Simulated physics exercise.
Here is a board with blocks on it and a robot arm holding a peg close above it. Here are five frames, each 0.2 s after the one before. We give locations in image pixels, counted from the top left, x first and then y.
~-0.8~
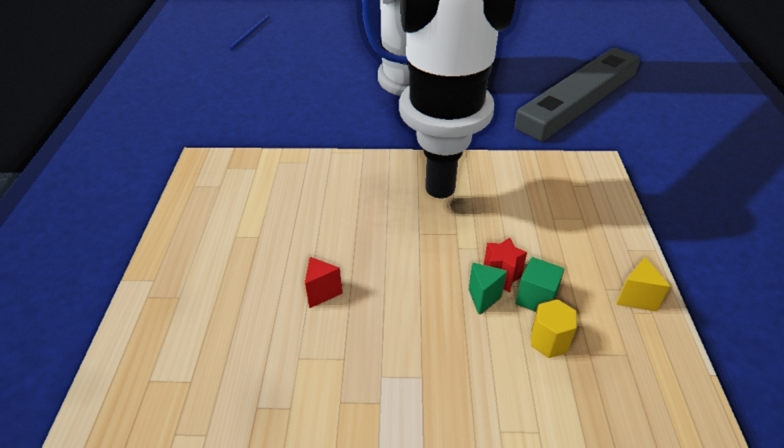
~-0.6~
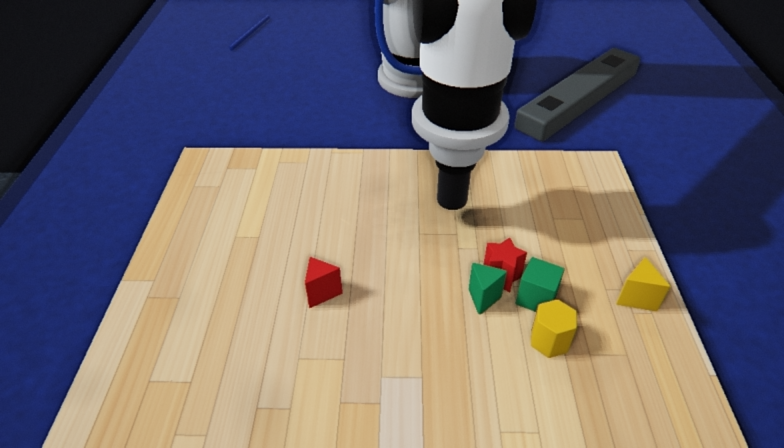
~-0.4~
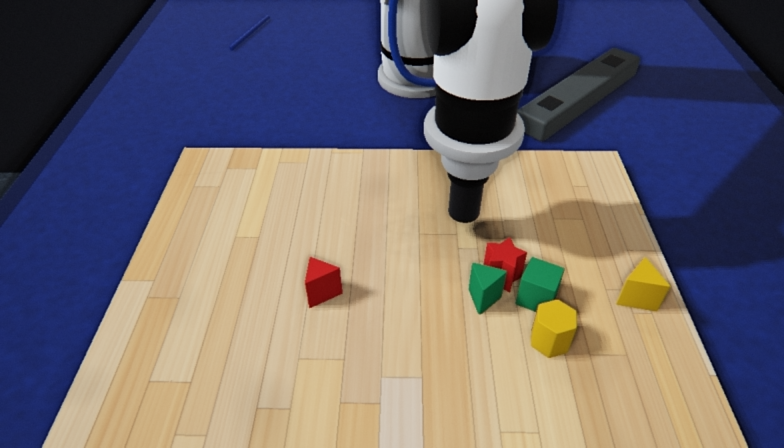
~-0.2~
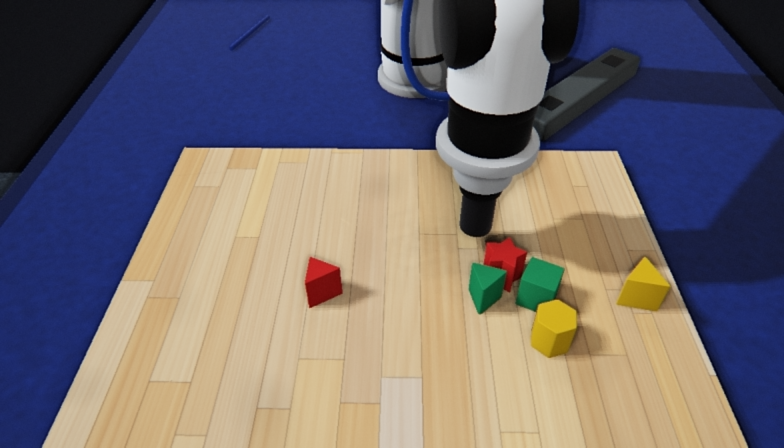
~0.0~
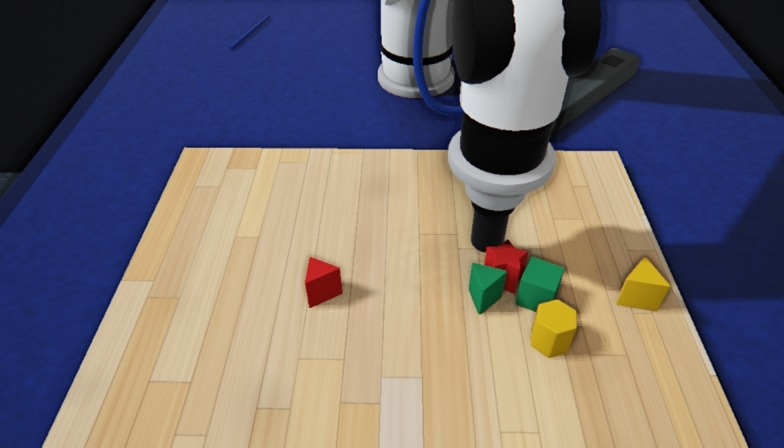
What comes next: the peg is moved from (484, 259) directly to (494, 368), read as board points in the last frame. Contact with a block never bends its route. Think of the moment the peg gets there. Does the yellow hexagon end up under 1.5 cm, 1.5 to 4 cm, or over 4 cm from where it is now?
The best fit is under 1.5 cm.
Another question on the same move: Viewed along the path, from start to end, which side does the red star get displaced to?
Sideways shift: Left.
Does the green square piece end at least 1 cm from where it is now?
Yes, that is how it ends up.
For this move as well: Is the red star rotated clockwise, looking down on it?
No - that is not the case.
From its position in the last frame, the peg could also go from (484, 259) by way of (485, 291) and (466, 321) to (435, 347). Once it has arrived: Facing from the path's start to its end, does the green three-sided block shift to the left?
Short answer: Yes.
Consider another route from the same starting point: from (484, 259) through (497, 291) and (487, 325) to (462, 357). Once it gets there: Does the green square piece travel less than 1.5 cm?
Going by the path, no.
On the path given first. One third of the way, peg at (490, 276); green three-sided block at (491, 297), turned 40° clockwise; red star at (522, 283), turned 30° anticlockwise; green square piece at (559, 285), turned 35° anticlockwise.
Two thirds of the way, peg at (493, 313); green three-sided block at (496, 338), turned 35° clockwise; red star at (529, 302), turned 70° anticlockwise; green square piece at (563, 286), turned 45° anticlockwise; yellow hexagon at (564, 320), turned 10° clockwise.
At the end, peg at (497, 352); green three-sided block at (507, 380), turned 15° clockwise; red star at (528, 305), turned 85° anticlockwise; green square piece at (563, 286), turned 45° anticlockwise; yellow hexagon at (567, 321).
